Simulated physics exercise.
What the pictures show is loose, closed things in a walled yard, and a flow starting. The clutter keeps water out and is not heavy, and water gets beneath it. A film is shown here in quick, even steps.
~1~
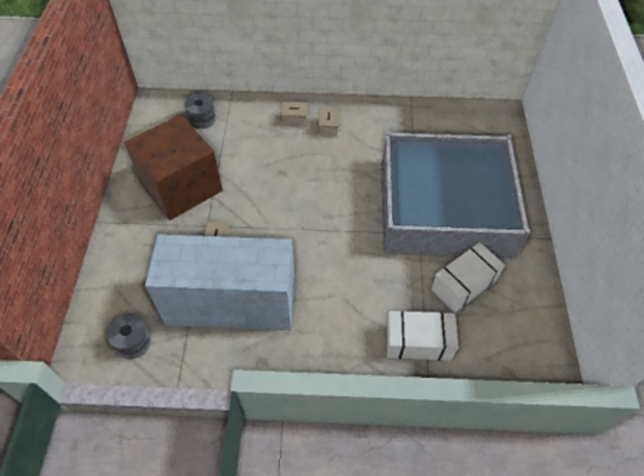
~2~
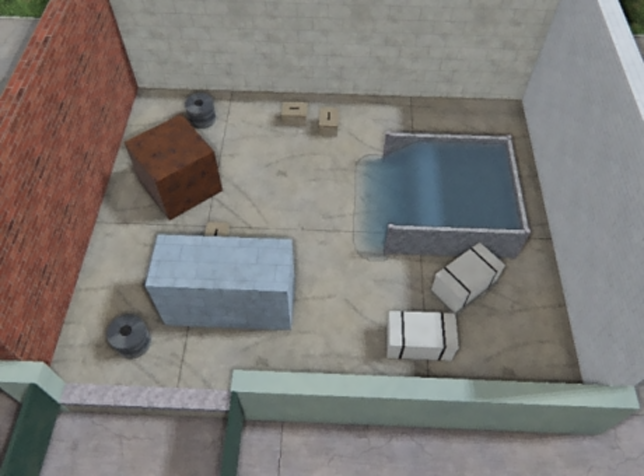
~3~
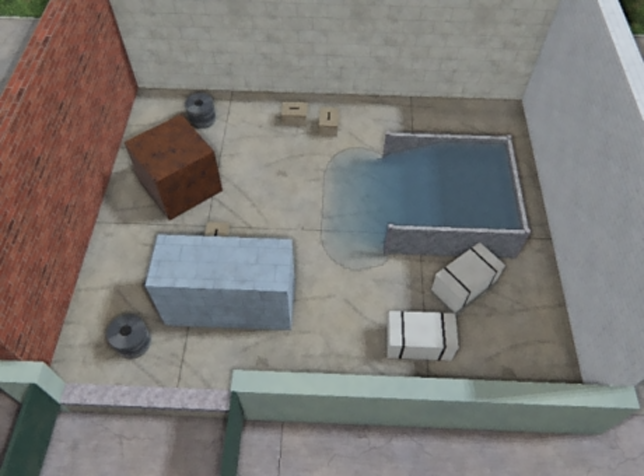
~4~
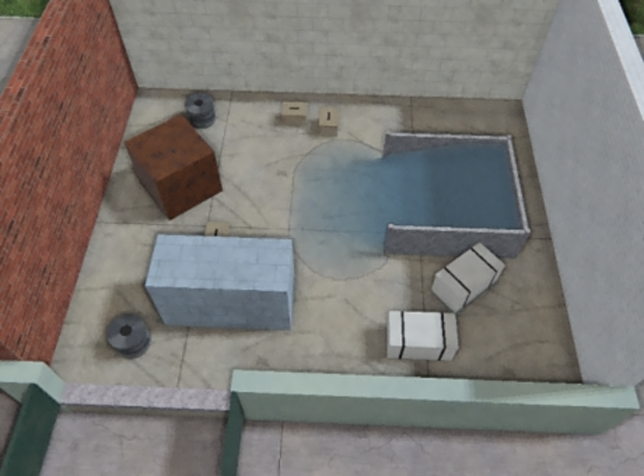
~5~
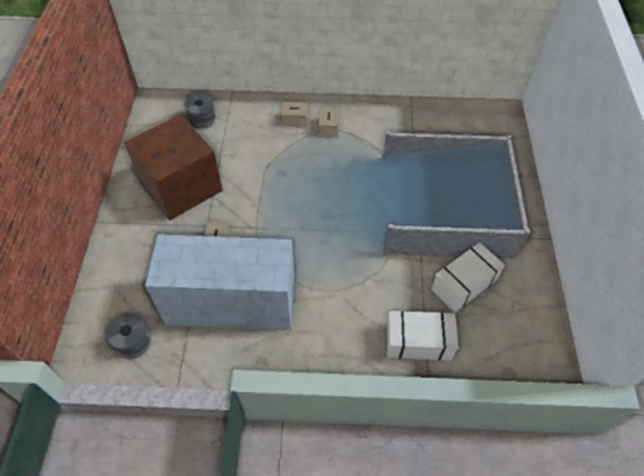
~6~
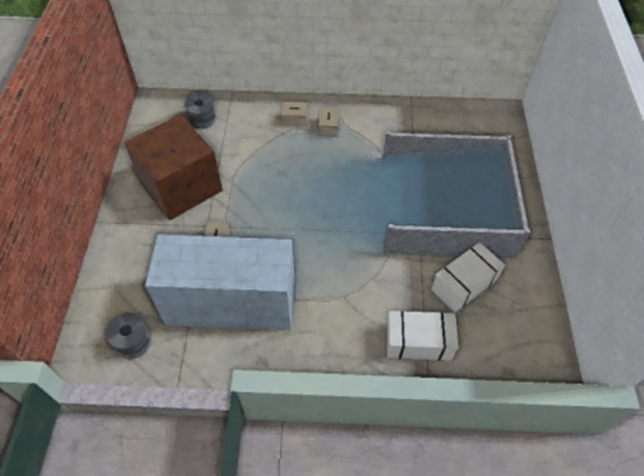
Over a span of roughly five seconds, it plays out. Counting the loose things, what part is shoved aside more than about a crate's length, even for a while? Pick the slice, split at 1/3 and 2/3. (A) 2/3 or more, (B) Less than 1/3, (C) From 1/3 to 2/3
B, less than 1/3.
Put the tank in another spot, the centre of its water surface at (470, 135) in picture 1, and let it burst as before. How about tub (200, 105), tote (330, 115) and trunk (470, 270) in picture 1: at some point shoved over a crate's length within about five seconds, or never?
Results in order: Made it that far / made it that far / never that far.
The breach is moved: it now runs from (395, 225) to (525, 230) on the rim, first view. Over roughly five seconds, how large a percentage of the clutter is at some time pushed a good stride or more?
I'd guess close to 40 percent.
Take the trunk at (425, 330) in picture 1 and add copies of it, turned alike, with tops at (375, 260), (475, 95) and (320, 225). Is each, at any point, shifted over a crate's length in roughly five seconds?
Listed in sequence, the answers are remains nearby, remains nearby and displaced a stride.
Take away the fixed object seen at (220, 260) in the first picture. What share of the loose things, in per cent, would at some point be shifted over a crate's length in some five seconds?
About 40 per cent.
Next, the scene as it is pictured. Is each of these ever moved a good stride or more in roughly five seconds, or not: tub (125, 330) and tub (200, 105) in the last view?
Shy of that, at least that much.
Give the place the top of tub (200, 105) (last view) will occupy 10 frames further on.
Roughly (171, 81).
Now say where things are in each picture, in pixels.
A tub at (126, 331) rests on the ground; a trunk at (423, 329), on the bottom; 0 of 7 have shifted, in the first picture.
A tub at (126, 331), on the bottom; a trunk at (423, 329) rests on the ground; 0 of 7 have shifted, in the second picture.
A tub at (126, 331), on the bottom; a trunk at (423, 329), on the bottom; 0 of 7 have shifted, in the third picture.
A tub at (126, 331), on the bottom; a trunk at (423, 329), on the bottom; 0 of 7 have shifted, in the fourth picture.
A tub at (126, 331) rests on the ground; a trunk at (423, 329) rests on the ground; 0 of 7 have shifted, in the fifth picture.
A tub at (126, 331) rests on the ground; a trunk at (423, 329) rests on the ground; 0 of 7 have shifted, in the sixth picture.
A moment on, 0 of 7 are well off their spots; 0 afloat.
Next, 2 of 7 are well off their spots; 1 afloat.
Later, 2 of 7 are well off their spots; 1 afloat.
In the end, 2 of 7 are well off their spots, and 2 have been at some point; 1 afloat.
